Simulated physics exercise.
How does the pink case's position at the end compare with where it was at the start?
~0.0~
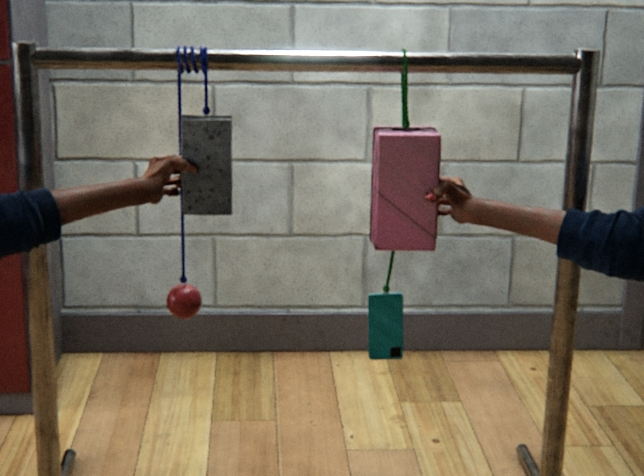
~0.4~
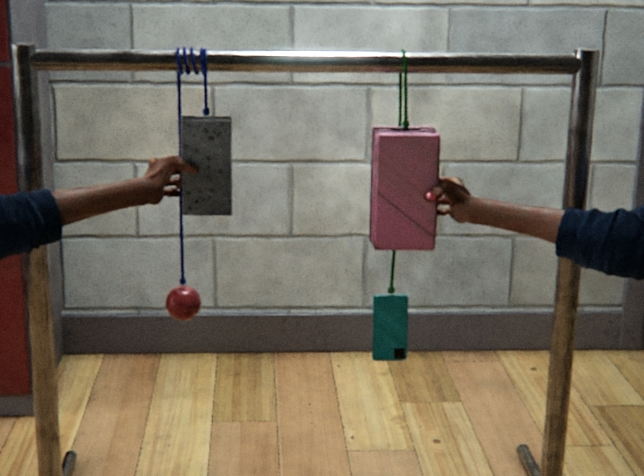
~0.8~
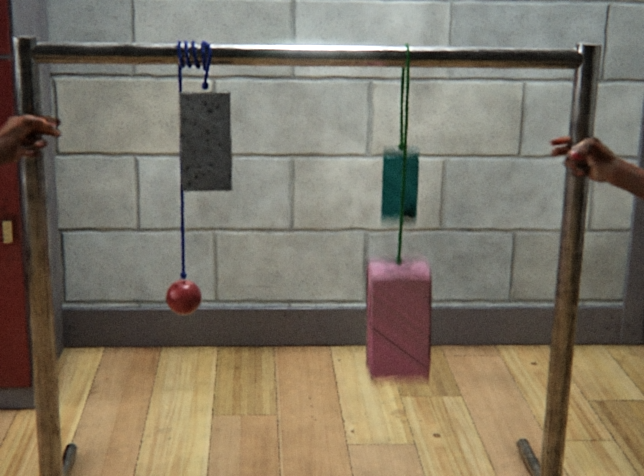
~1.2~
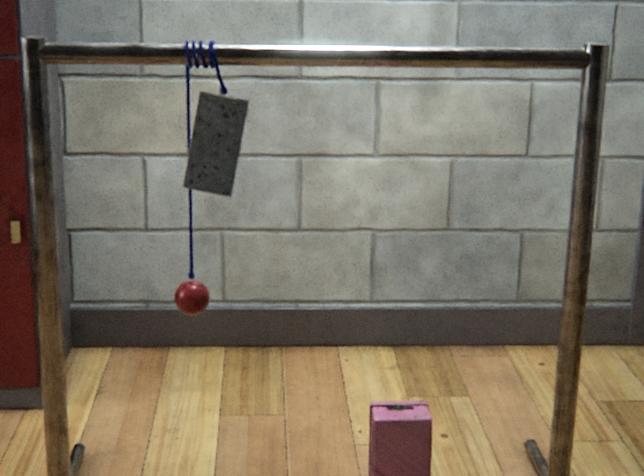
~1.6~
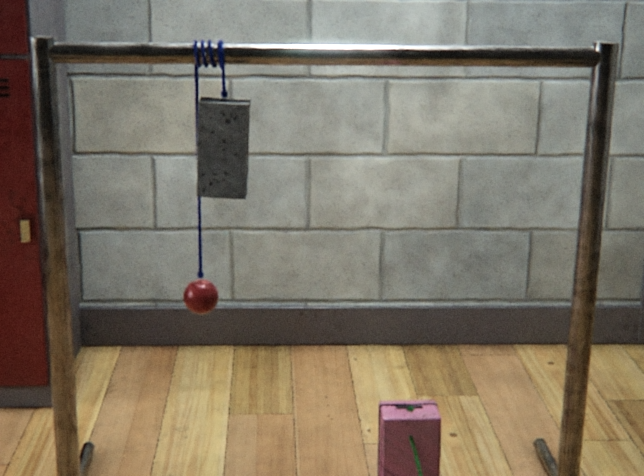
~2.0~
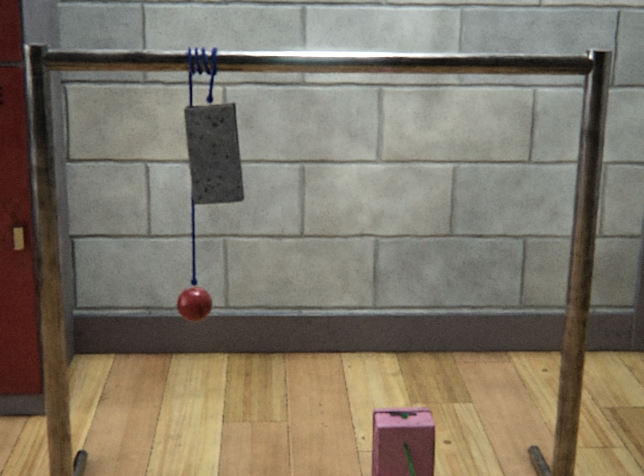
At the start the pink case hung below the bar, steadied by a hand, and at the end it was down on the wooden floor.
